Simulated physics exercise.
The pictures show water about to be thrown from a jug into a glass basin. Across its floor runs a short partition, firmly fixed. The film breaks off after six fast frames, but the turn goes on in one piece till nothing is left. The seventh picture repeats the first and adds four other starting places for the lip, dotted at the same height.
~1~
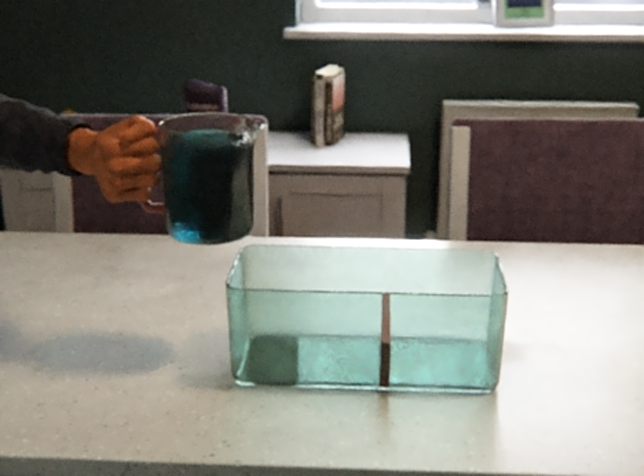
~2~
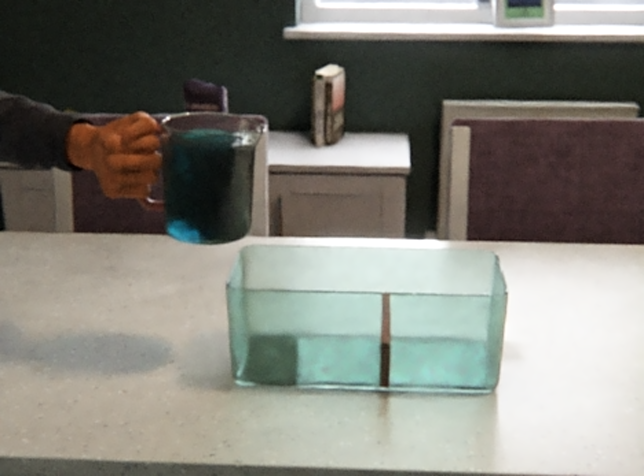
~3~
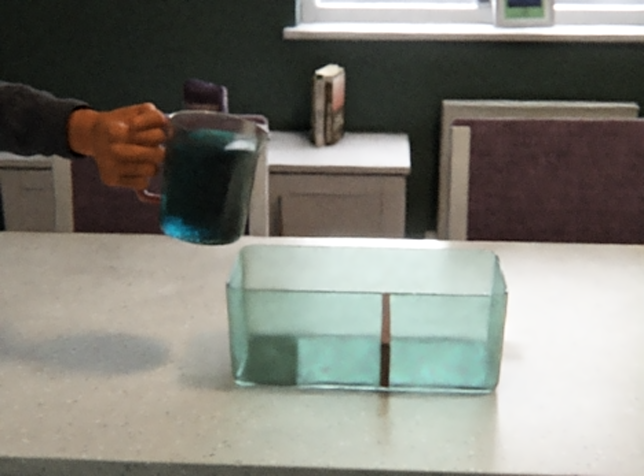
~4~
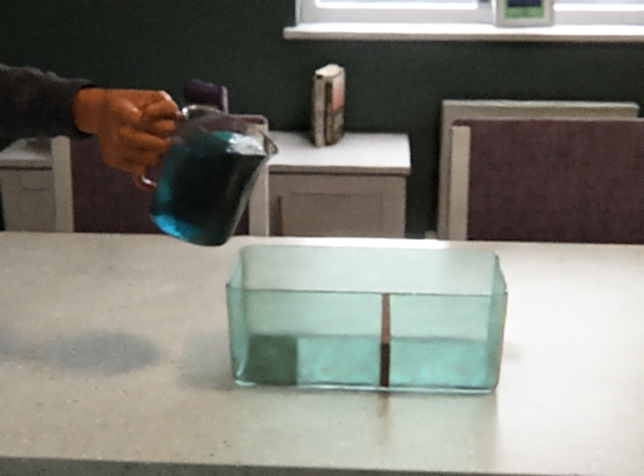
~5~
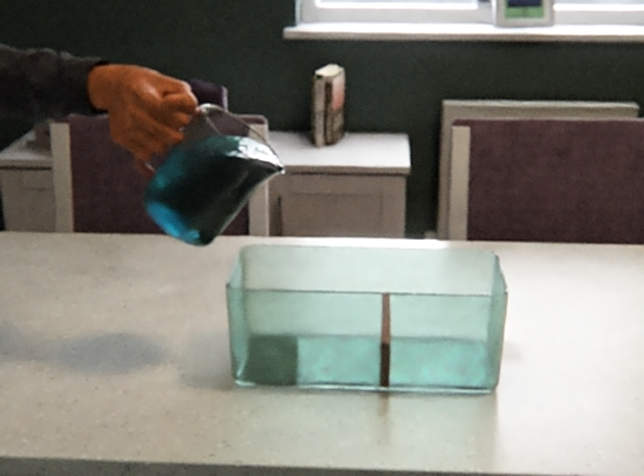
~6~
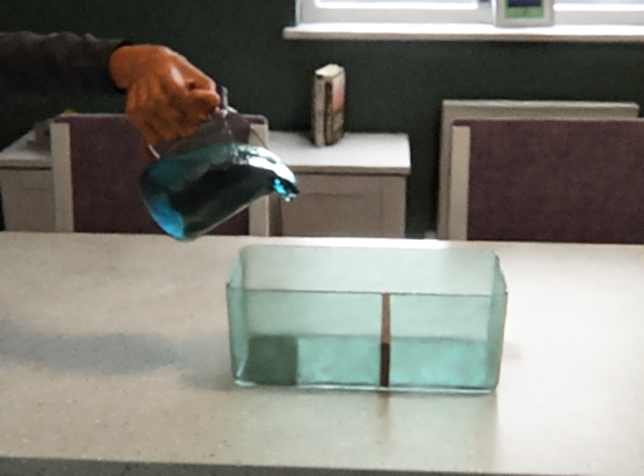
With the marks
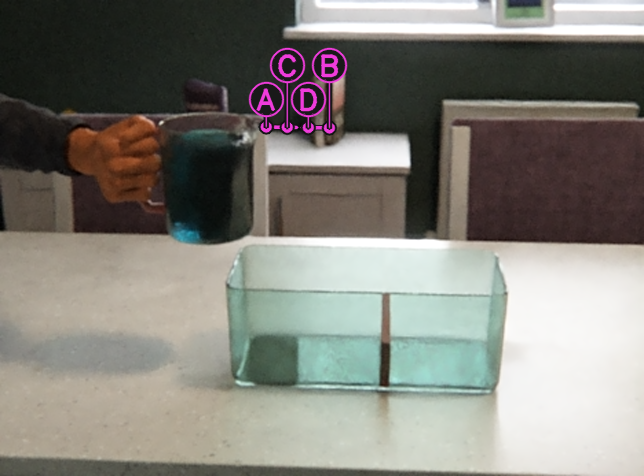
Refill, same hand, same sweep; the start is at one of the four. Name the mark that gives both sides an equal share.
I would pick spot B.
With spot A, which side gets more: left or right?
The left side.
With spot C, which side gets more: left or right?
More ends on the left.
On the marked copy, A at (266, 127); B at (329, 127); C at (287, 127); D at (308, 127).
If A is chosen, about 90 % ends left of the wall and 6 % right of it; 4 % is lost outside.
If B is chosen, about 52 % ends left of the wall and 46 % right of it.
If C is chosen, about 92 % ends left of the wall and 4 % right of it; 5 % is lost outside.
If D is chosen, about 89 % ends left of the wall and 9 % right of it.
